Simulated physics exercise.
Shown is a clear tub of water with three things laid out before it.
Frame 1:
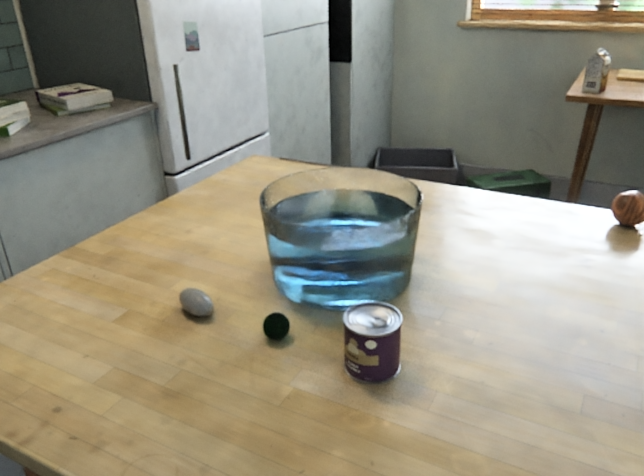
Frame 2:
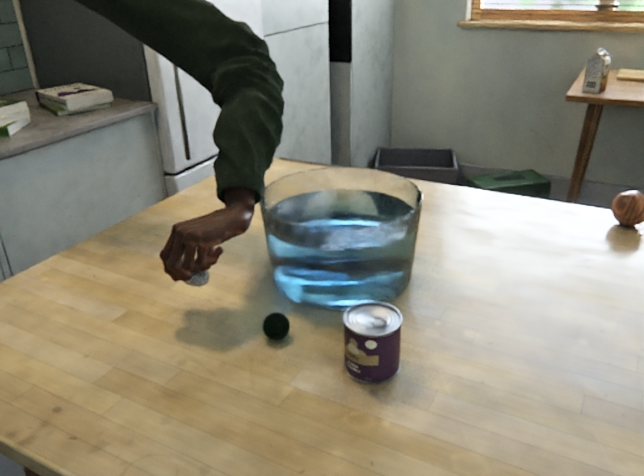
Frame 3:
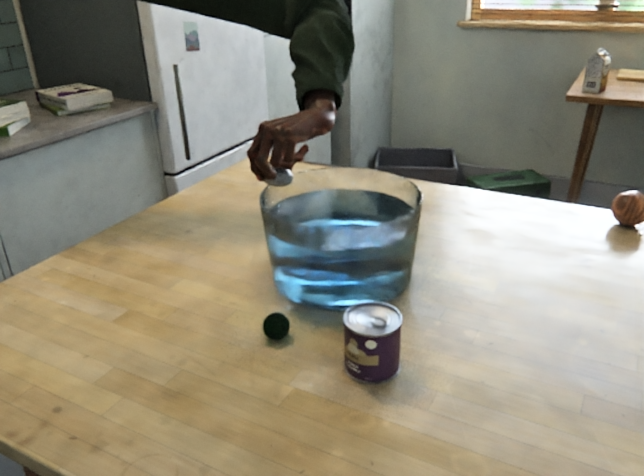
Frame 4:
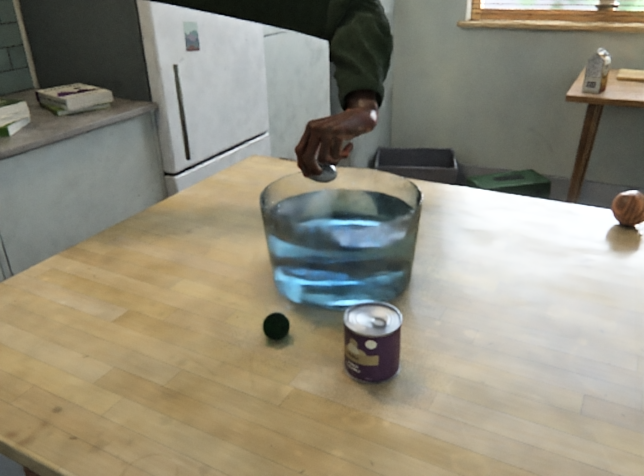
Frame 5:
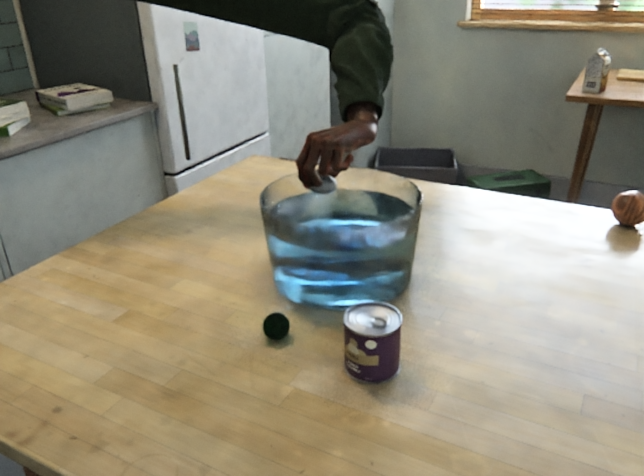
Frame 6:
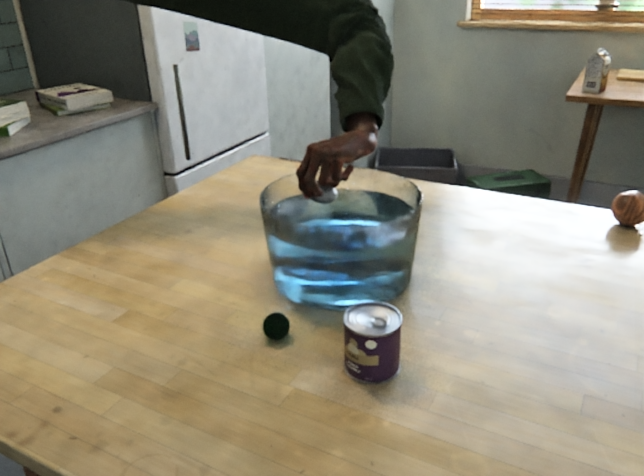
A hand picking up a grey stone from a wooden table, carrying it right and lowering it inside a clear tub's rim, above the water.
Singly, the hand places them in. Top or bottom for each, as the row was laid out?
Left drops down, middle drops down, right drops down.
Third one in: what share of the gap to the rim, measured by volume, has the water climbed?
Estimate: Close to 22 per cent.
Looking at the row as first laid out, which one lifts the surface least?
That would be the piece in the centre.
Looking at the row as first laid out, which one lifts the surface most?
Result: Rightmost block.
Shortly, the stone ends at the bottom.
Then, the glass marble ends at the bottom.
At the finish, the tin of food ends at the bottom; afloat, none of them.
